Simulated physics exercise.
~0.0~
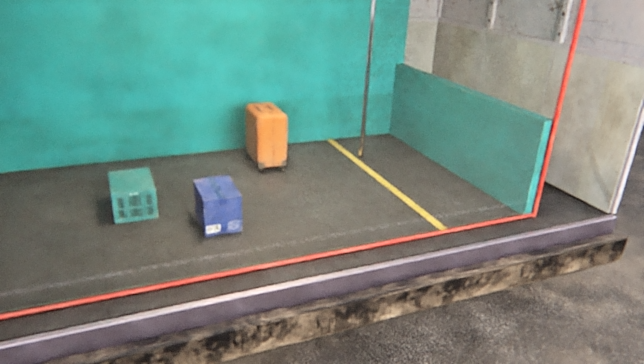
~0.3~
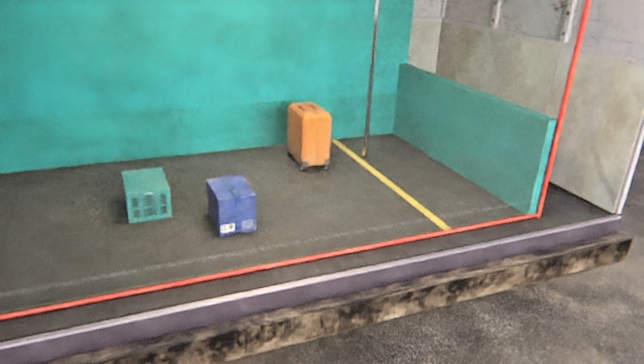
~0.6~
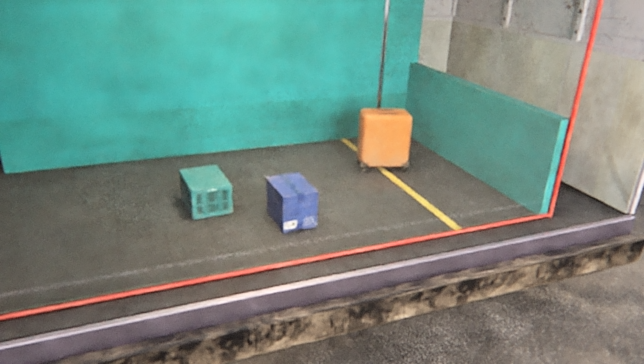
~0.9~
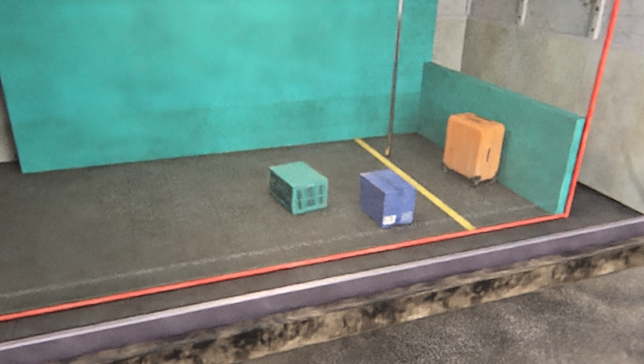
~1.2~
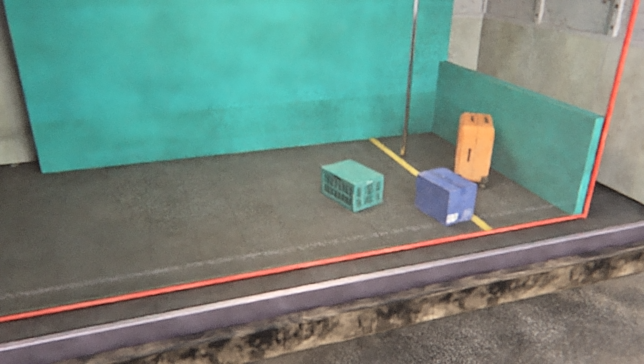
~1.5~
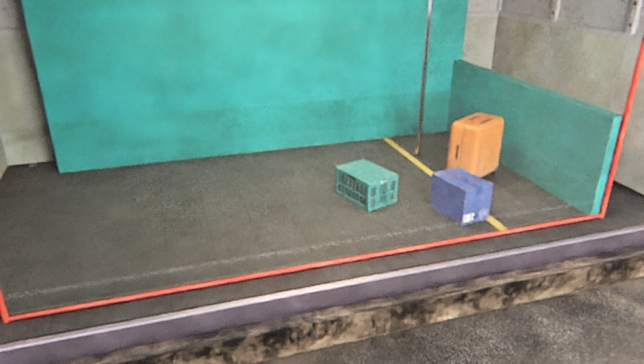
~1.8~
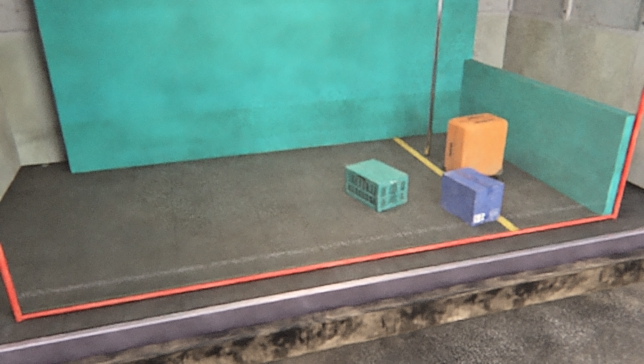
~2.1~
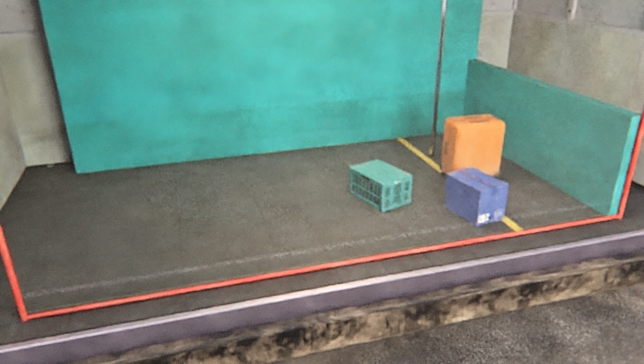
The clip opens on a dark-floored bay with a teal back wall, where a teal crate, a blue carton and an upright orange wheeled case stand left of a yellow line. The view pans slightly left as all three begin sliding right, the case pulling ahead. The case rolls over the line toward the low right wall, turning as it goes, while the carton and crate follow. It then drifts back left, still upright, as the other two slow down. Finally, the case stands close to the line, the carton rests just short of it, and the crate sits farther left.
